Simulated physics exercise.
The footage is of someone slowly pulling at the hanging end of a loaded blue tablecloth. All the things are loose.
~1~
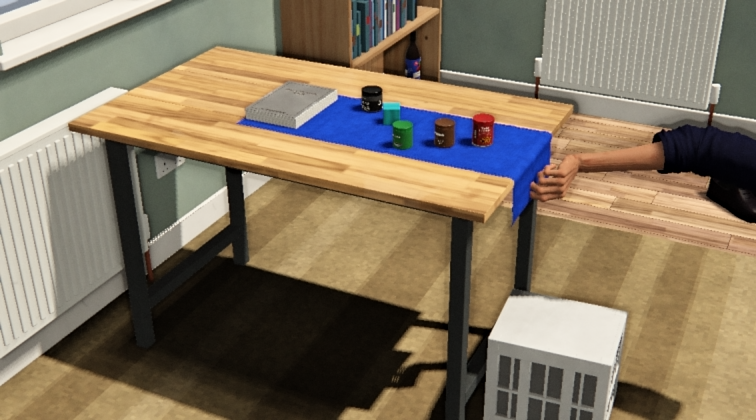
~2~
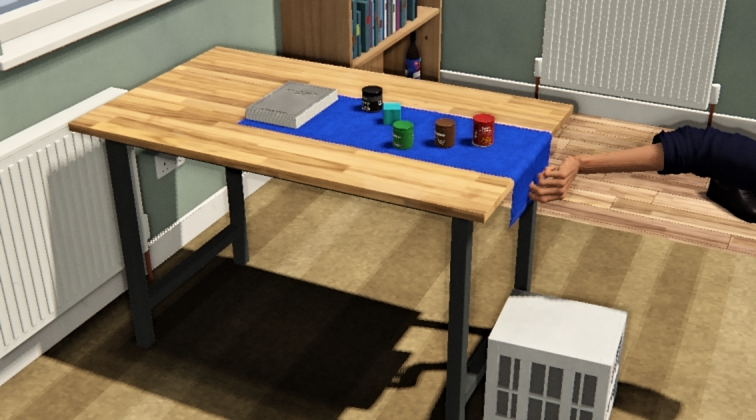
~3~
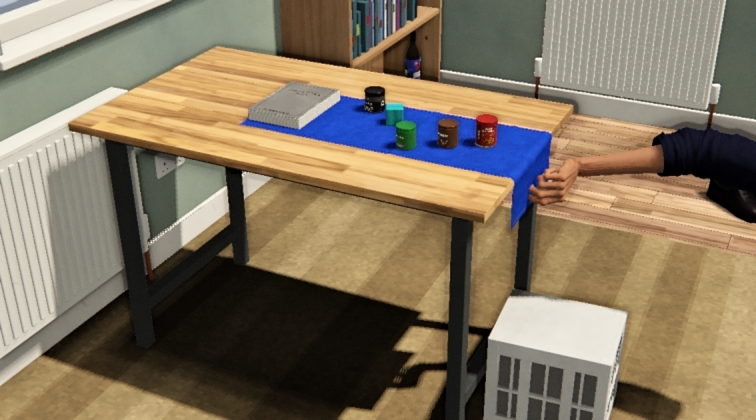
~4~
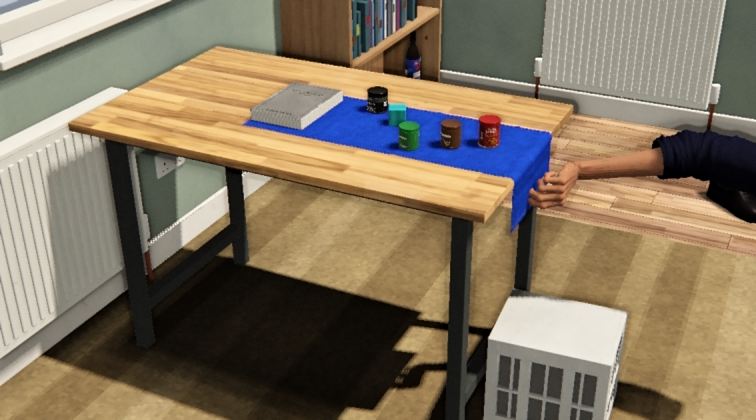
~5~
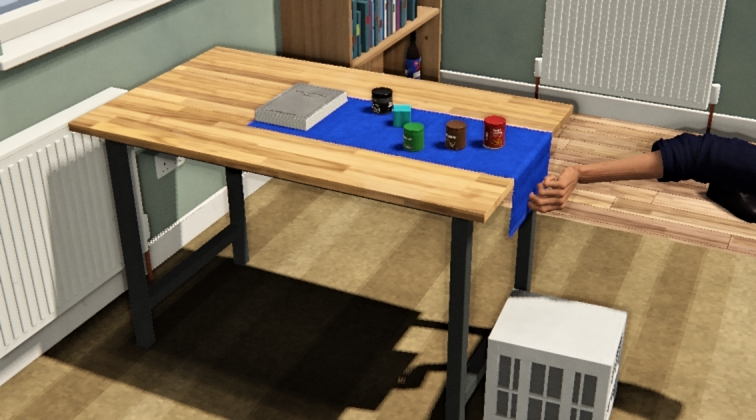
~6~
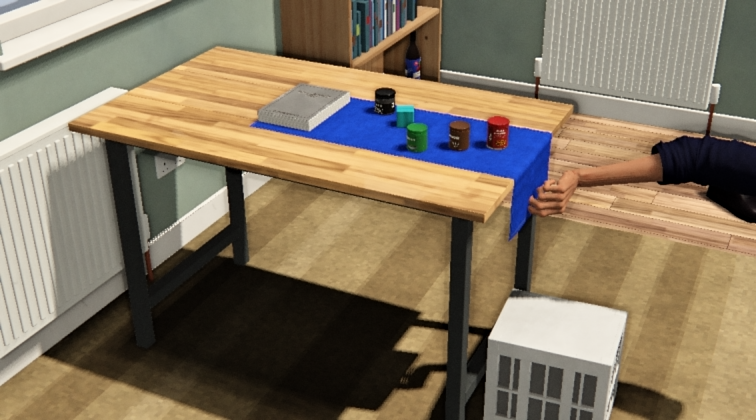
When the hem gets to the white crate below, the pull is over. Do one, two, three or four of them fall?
It sends three things down.
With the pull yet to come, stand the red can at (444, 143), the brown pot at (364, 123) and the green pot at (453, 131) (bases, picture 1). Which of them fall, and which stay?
First the red can: It ends off the top. Next the brown pot: It is still up there. Last the green pot: It ends off the top.
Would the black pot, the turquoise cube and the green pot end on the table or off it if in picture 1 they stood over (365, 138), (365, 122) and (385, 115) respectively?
The black pot would stay in place, the turquoise cube would stay in place, the green pot would stay in place.
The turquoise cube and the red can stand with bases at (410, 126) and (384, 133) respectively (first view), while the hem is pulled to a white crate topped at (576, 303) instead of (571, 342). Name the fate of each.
The turquoise cube does not fall, the red can holds on.
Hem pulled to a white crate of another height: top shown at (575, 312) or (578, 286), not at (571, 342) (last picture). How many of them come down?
Result: 2; 1.
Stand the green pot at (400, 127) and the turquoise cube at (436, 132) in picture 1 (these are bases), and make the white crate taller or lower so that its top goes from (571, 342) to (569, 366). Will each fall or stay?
Final state: The green pot is no longer up, the turquoise cube is no longer up.
Early on, hem near (528, 268); red can gone.
Midway, hem near (526, 304); red can and brown pot gone.
Finally, hem on the crate; red can, brown pot and green pot gone. It carries off three.
